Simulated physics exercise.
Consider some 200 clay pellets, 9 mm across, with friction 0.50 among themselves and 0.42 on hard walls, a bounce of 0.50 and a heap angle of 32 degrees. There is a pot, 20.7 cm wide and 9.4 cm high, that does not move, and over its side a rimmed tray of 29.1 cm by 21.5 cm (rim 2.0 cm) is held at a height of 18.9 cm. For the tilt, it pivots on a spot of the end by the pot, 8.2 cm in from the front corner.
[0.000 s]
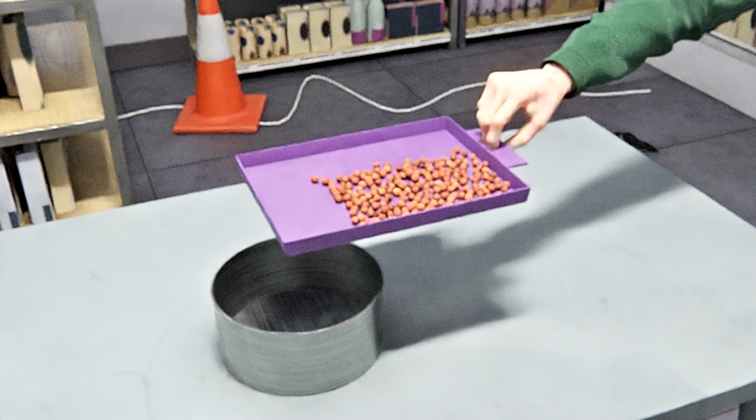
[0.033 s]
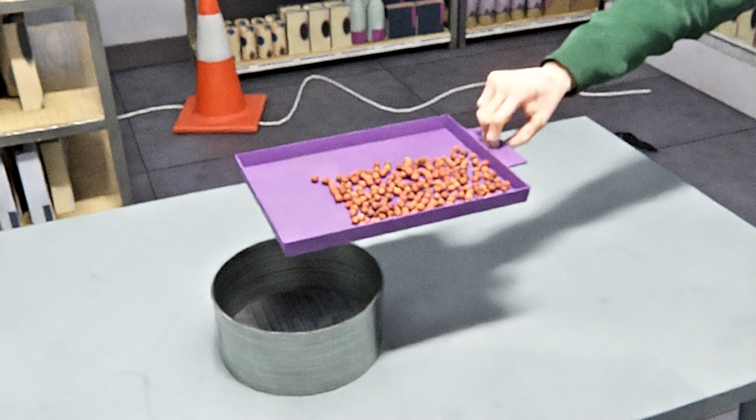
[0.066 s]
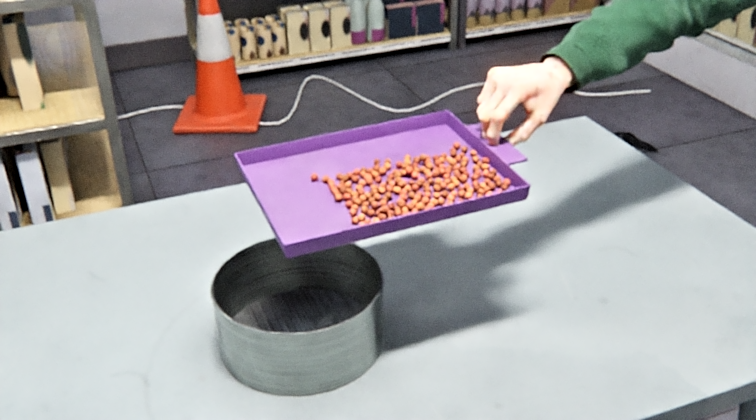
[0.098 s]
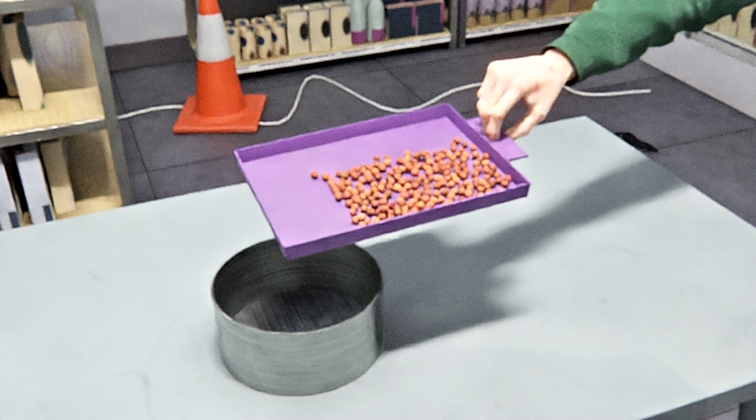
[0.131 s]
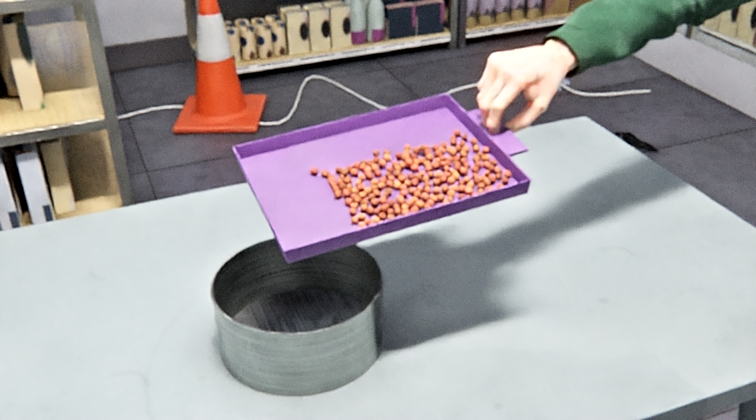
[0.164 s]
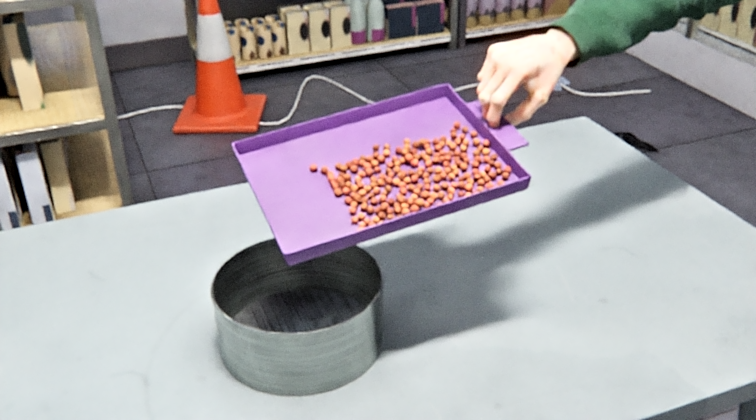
Purple tray of reddish-brown pellets tilting slightly toward a metal pot on a grey table, a green-sleeved hand at its handle.
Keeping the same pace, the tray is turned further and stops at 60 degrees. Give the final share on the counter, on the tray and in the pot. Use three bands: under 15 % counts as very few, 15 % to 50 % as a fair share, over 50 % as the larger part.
Counter: Very few; left on the tray: The larger part; pot: Very few.
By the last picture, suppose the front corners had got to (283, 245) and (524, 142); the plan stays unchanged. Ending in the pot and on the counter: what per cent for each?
Split: Pot = 5, counter = 40.
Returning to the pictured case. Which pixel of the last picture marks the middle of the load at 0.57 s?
Around (391, 195).
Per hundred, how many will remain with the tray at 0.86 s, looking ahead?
Close to 100 in a hundred parts of the load.
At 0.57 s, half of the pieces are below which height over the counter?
Roughly 22 centimetres, give or take.
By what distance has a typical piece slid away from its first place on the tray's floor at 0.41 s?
I'd say close to 2 centimetres.
Then, at 0.41 s, tilt 36 degrees; the tray holds 100 %, the pot 0 %.
Then, at 0.57 s, tilt 52 degrees; the tray holds 100 %, the pot 0 %.
After 0.86 s, tilt 60 degrees; the tray holds 100 %, the pot 0 %.
In the end, at 1.5 s, counter 0 %, tray 95 %, pot 0 %.
